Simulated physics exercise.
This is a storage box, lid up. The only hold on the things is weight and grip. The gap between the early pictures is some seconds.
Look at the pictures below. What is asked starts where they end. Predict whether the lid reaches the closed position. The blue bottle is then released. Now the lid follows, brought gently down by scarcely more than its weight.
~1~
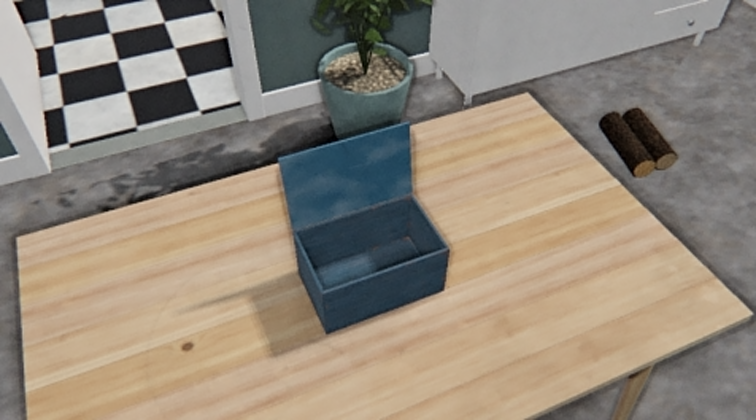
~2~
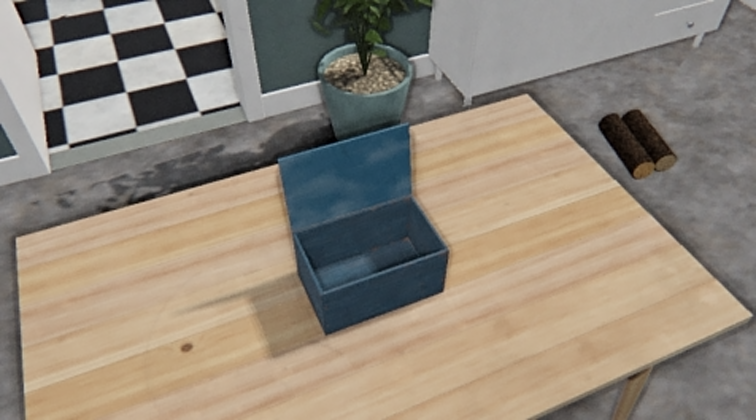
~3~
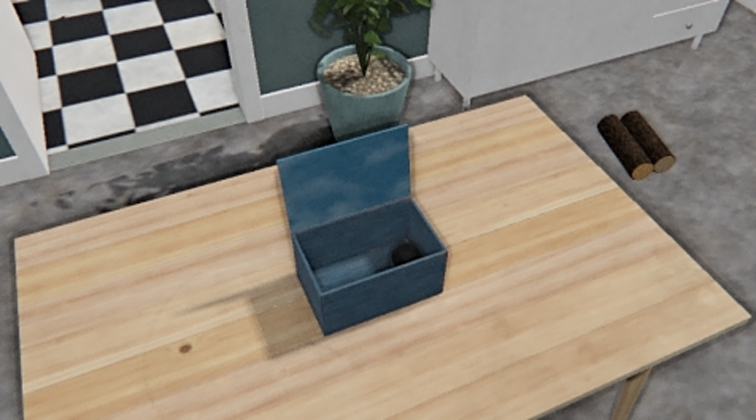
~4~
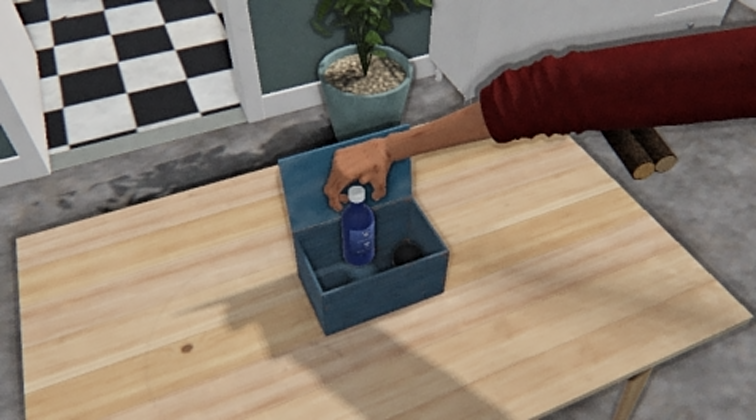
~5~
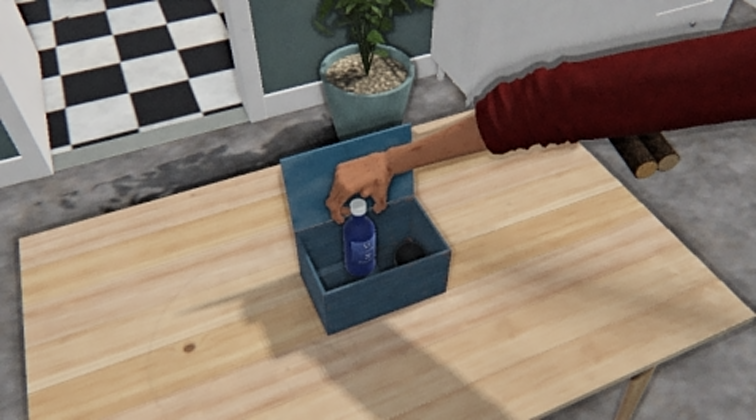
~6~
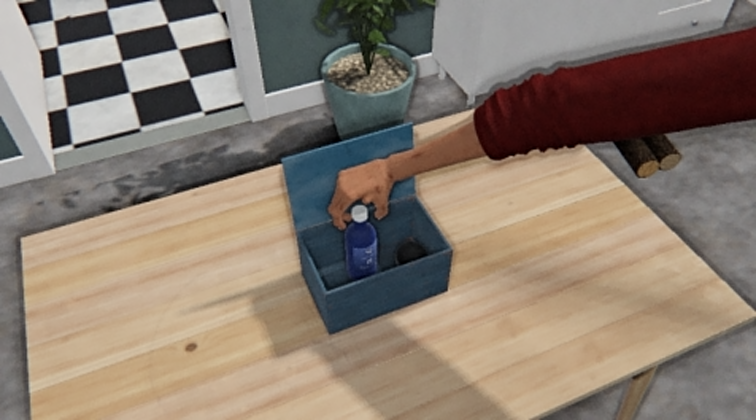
It does not reach it.
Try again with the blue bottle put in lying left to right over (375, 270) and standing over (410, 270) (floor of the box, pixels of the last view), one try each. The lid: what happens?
With the first packing the lid lowers fully; with the second it lowers fully.
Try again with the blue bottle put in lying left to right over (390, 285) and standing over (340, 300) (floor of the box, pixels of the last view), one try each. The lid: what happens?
Case one: Lid down; case two: Lid left up.
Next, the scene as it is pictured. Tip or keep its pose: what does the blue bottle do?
At the finish the blue bottle goes crooked.
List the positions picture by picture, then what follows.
In the first picture, the last thing is not in view yet.
In the second picture, the last thing is not in view yet.
In the third picture, the last thing is not in view yet.
In the fourth picture, on its way; blue bottle (358, 225).
In the fifth picture, on its way; blue bottle (359, 236).
In the sixth picture, in place under the hand; blue bottle (361, 242).
Then, 1.50 s after the last picture, lid 66° above the rim.
Then, 2.00 s after the last picture, lid 29° above the rim; blue bottle tipped 23° from how it was near (368, 254).
At rest, lid 18° above the rim; tipped over in the box, blue bottle; black ball in place. Seen from the same camera at the end, blue bottle near (372, 262).
